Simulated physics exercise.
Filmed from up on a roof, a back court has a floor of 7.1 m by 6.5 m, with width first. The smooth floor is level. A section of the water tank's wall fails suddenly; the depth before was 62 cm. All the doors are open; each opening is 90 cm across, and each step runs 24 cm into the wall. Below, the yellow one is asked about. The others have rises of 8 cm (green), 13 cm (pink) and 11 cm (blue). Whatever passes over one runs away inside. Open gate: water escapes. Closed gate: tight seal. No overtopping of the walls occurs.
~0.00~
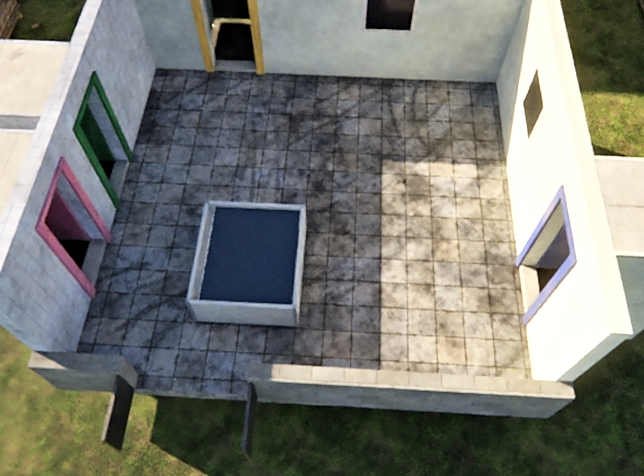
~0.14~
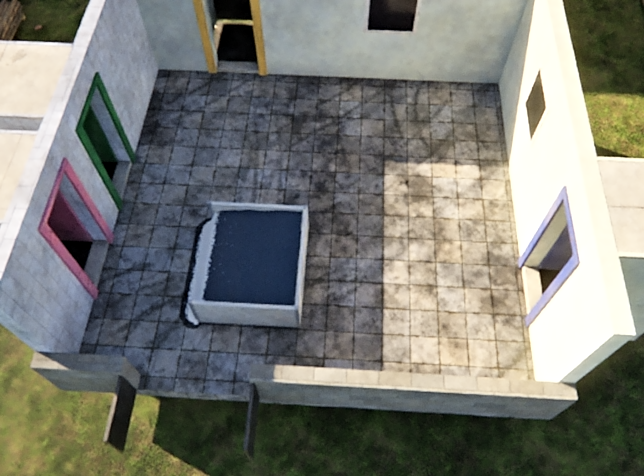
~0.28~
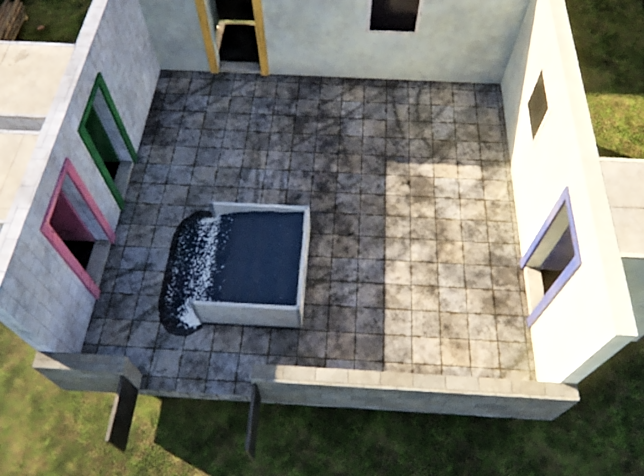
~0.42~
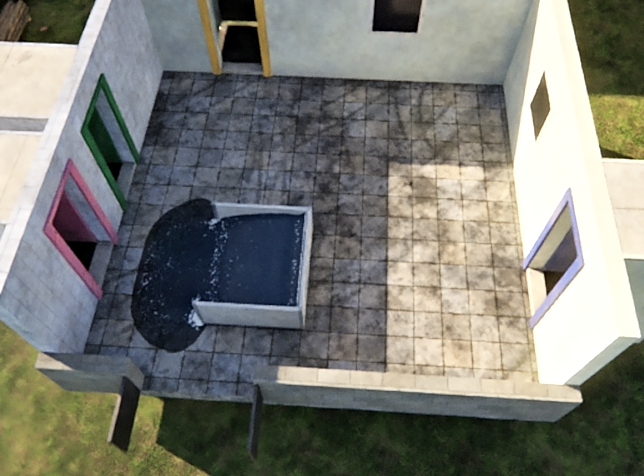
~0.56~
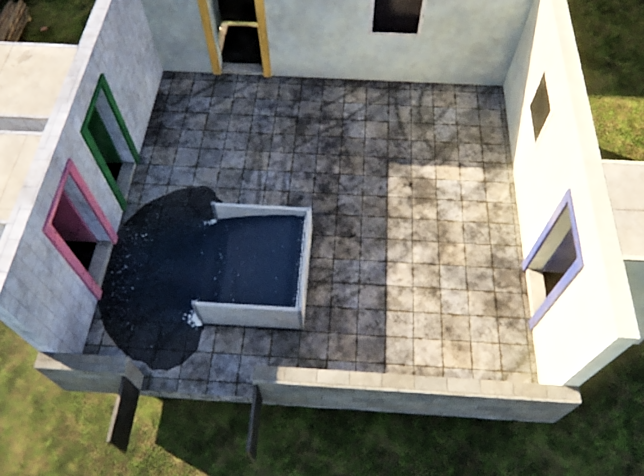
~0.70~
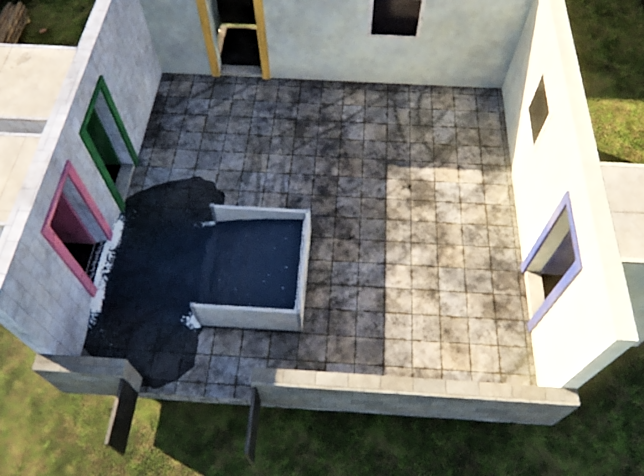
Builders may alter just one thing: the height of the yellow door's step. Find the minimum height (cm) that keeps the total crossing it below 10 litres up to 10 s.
The minimum is roughly 7 cm.
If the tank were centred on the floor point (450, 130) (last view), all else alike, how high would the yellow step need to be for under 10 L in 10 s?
In that case about 7.5 cm.
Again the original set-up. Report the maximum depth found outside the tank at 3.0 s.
I'd estimate roughly 22 cm.
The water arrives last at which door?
That would be the blue door.
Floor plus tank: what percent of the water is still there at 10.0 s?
Around 70 in a hundred parts remain.
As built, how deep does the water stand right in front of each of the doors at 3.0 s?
In cm: Green 11, pink 19, blue 0, yellow 3.
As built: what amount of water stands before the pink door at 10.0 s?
Depth: Near 3.0 cm.
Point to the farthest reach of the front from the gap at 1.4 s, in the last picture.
I'd put the front's tip around (142, 146).
After 1.4 s water covers 15 % of the floor, deepest (39 cm) near (106, 269); it has not reached the yellow door.
After 3.0 s water covers 30 % of the floor, deepest (22 cm) near (77, 372); it has not reached the yellow door.
After 10.0 s water covers 80 % of the floor, deepest (6 cm) near (510, 180); 4 cm at the yellow door, 4 litres in over its 8 cm step.
At the yellow door as built, the water arrived by 3.1 s and peaked near 10 cm at 3.8 s.
With a step of 6 cm, 16 litres would have come in within the 10 s; with 8 cm, 4 litres. So under 10 litres takes about 7 cm.
